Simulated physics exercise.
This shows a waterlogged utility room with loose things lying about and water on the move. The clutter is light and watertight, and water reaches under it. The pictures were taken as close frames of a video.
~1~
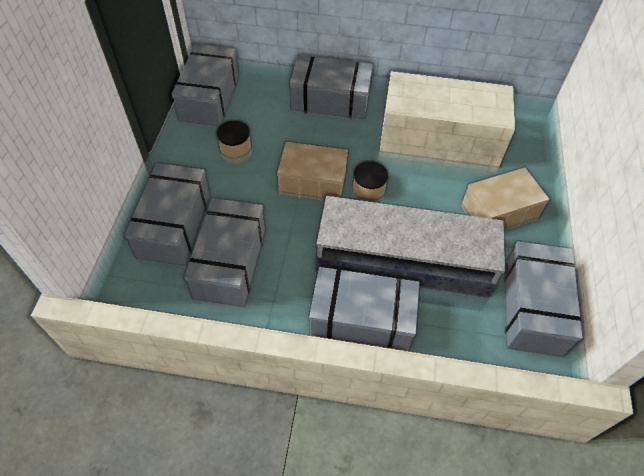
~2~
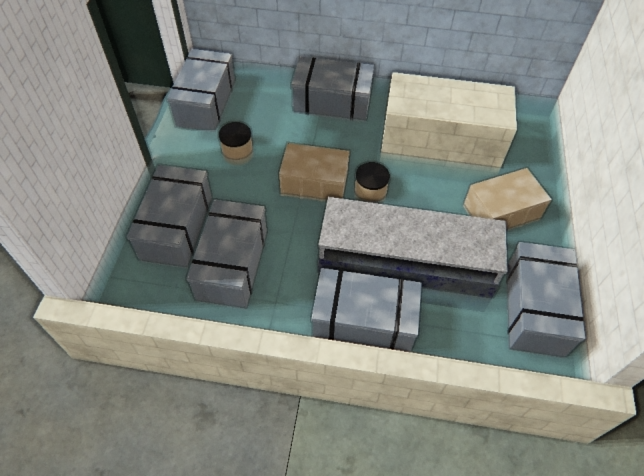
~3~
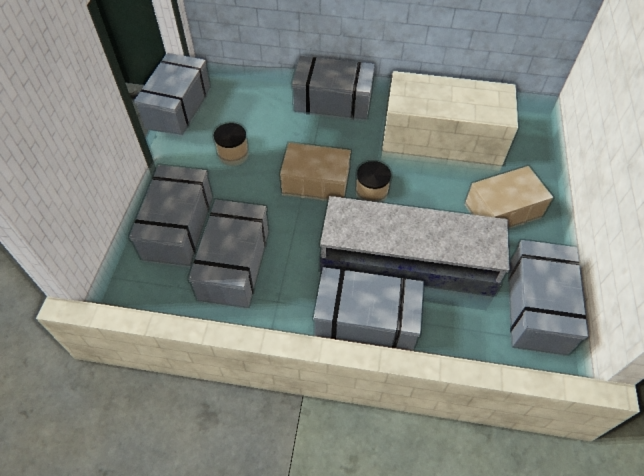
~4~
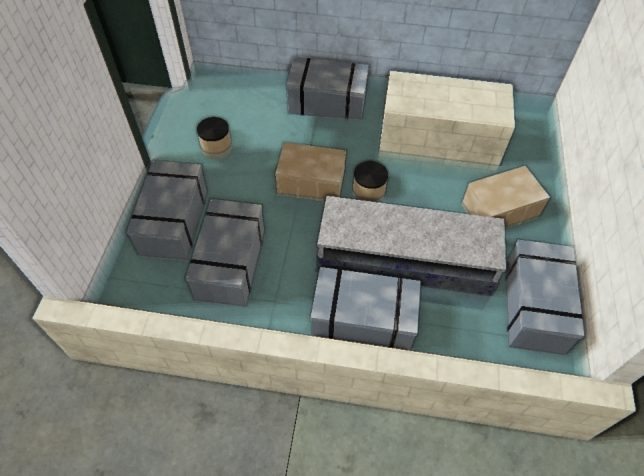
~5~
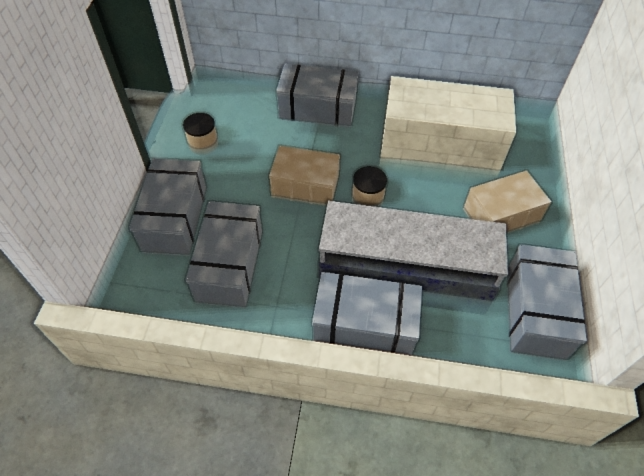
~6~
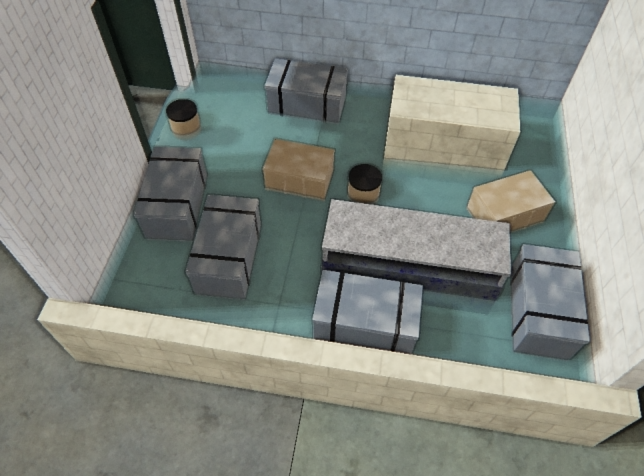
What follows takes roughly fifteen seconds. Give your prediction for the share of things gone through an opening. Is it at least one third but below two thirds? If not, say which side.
Top third.
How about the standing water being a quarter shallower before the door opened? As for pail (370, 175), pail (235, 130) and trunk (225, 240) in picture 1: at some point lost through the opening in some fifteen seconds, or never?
One after the other: Swept away, swept away, swept away.
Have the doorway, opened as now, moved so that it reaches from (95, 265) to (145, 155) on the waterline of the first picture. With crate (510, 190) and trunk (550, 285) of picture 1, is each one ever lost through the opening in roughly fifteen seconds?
Listed in order, the pair end up trapped and trapped.
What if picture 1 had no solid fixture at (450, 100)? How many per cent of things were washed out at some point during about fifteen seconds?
It comes out close to 70 percent.
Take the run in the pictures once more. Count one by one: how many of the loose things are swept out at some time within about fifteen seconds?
8.
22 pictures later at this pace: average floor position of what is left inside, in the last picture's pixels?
Estimate: Close to (356, 245) px.
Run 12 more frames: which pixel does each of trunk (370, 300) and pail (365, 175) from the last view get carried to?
Look for them at about (249, 268) and about (257, 119).
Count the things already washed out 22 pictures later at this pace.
7.
A moment on, 2 of 10 are out; 8 afloat.
Next, 5 of 10 are out; 5 afloat.
Later, 7 of 10 are out; 3 afloat.
In the end, 8 of 10 are out; 2 afloat.
